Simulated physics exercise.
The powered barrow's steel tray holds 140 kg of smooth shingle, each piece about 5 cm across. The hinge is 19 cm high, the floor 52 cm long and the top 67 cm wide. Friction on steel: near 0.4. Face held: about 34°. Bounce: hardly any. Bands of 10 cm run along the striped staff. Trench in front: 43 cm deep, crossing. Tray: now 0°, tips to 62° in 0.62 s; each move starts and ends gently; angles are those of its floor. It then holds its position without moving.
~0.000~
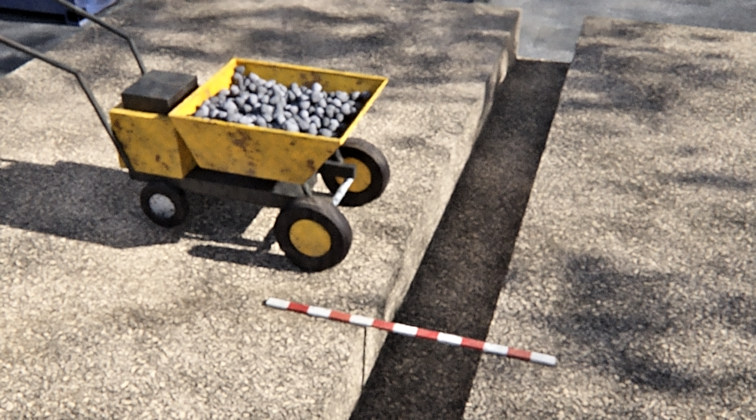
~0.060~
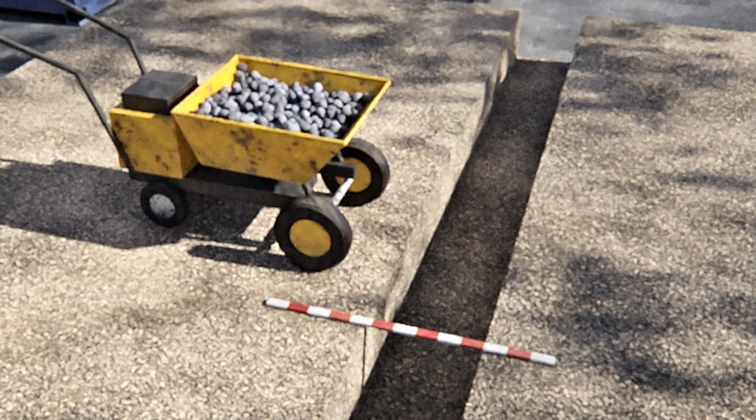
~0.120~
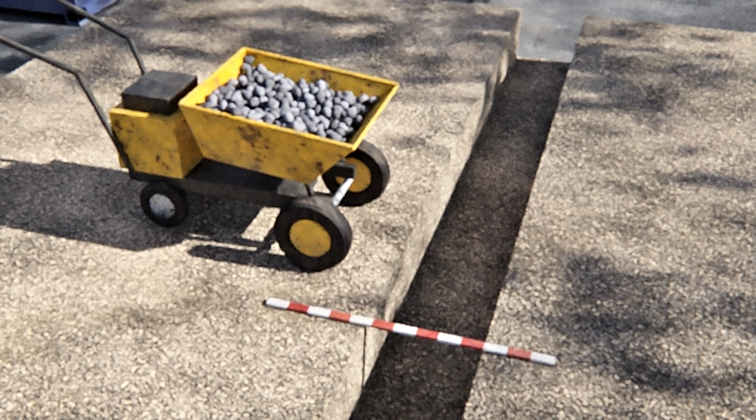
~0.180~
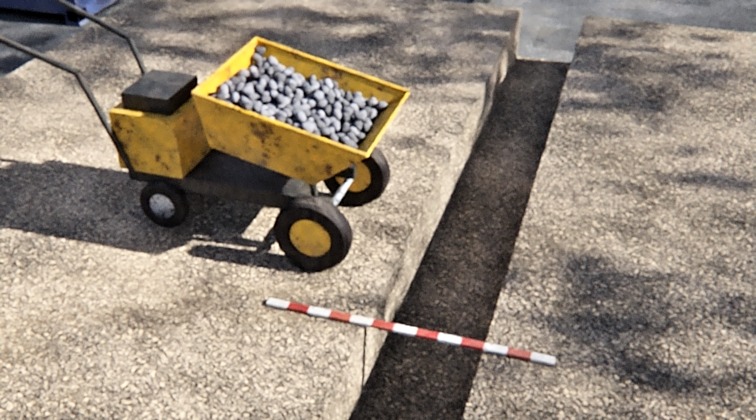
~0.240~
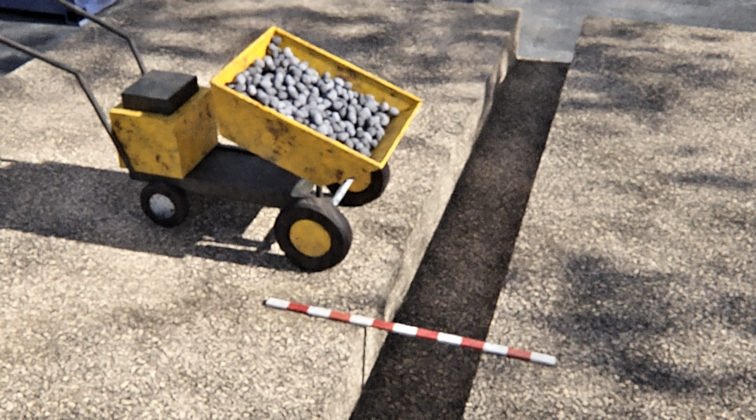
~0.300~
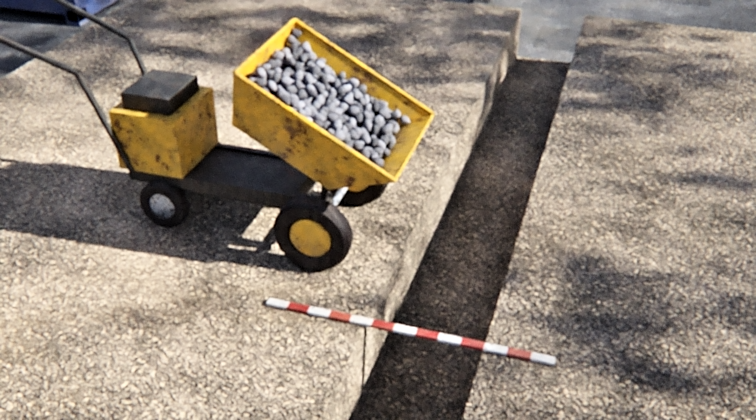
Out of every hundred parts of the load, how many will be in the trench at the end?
Close to 68 in every hundred.
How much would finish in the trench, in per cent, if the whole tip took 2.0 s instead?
Near 95 per cent.
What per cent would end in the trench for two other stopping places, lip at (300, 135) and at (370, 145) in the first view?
It comes to about 95 and 45 in a hundred.
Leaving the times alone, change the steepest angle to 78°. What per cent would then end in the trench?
In that case around 70 percent.
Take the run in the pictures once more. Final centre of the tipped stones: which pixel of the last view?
Somewhere near pixel (486, 313).
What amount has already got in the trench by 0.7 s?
About 20%.
After 0.5 s the floor is at 52°; 100 % in the tray; the foremost stones are at (417, 188).
After 0.7 s the floor is at 62°; 81 % in the tray, 19 % in the trench; the foremost stones are at (498, 256).
After 1.1 s the floor is at 62°; 29 % in the tray, 40 % in the trench, 31 % past the trench; the foremost stones are at (649, 286).
After 3.0 s the floor is at 62°; 0 % in the tray, 68 % in the trench, 32 % past the trench; the foremost stones are past the picture's edge.
